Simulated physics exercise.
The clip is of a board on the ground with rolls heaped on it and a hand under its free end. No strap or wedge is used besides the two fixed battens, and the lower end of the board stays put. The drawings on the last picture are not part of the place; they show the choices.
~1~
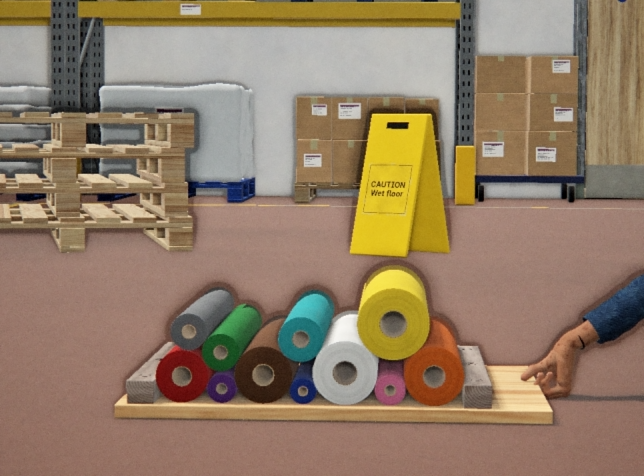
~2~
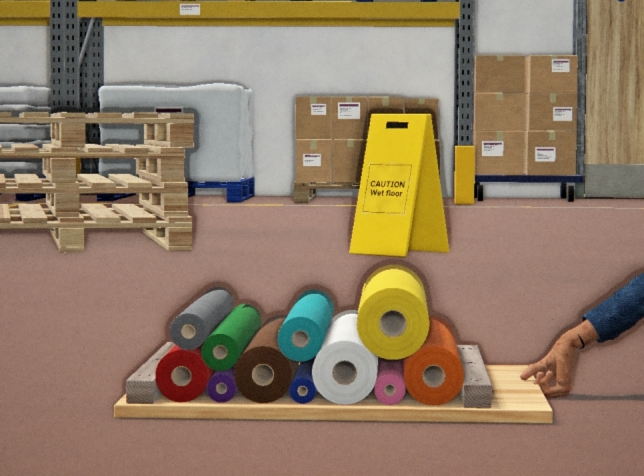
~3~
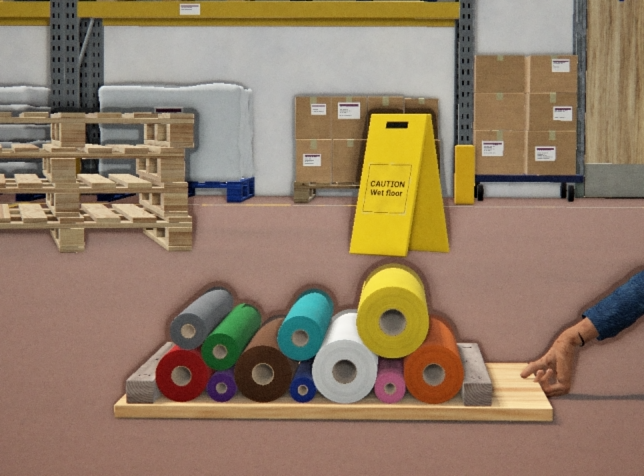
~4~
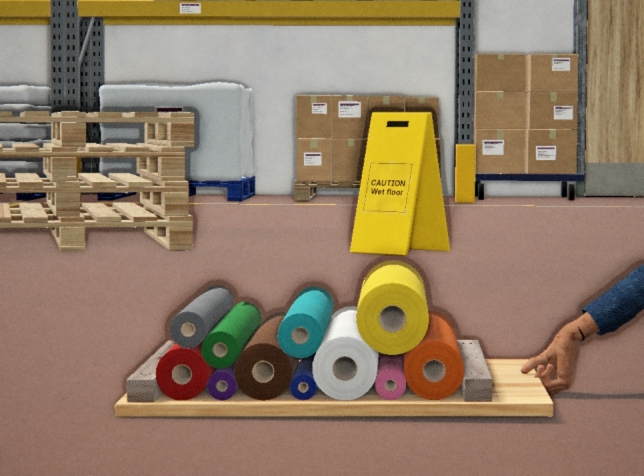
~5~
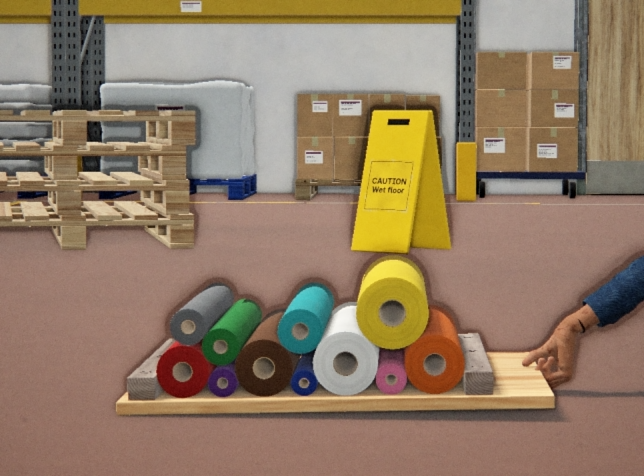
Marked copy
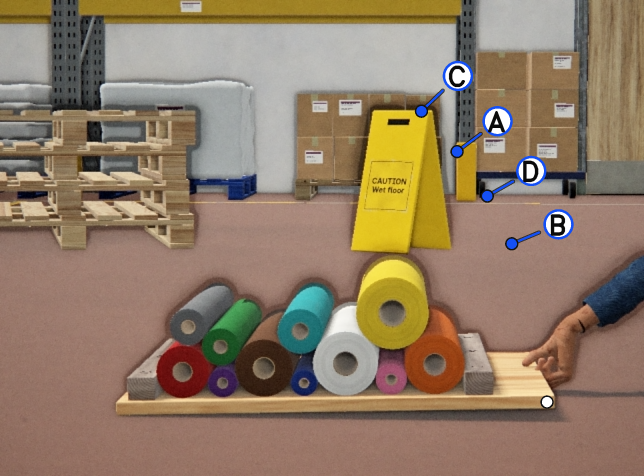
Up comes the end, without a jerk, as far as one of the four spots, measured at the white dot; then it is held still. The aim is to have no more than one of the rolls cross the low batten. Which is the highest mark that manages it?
Raise it to A.
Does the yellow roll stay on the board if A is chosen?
Yes.
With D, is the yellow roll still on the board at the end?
The yellow roll: Yes.
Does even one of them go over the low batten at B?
Yes, at B.
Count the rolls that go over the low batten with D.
With D, one.
On the copy, A at (457, 152); B at (512, 244); C at (422, 111); D at (487, 196); the white dot at (547, 402).
On A. First, board at 20°.
Then, board at 37°.
Finally, board at 37°, one over the low batten (grey).
By contrast, B one over the low batten (grey); C three over the low batten (yellow, turquoise, grey); D one over the low batten (grey).
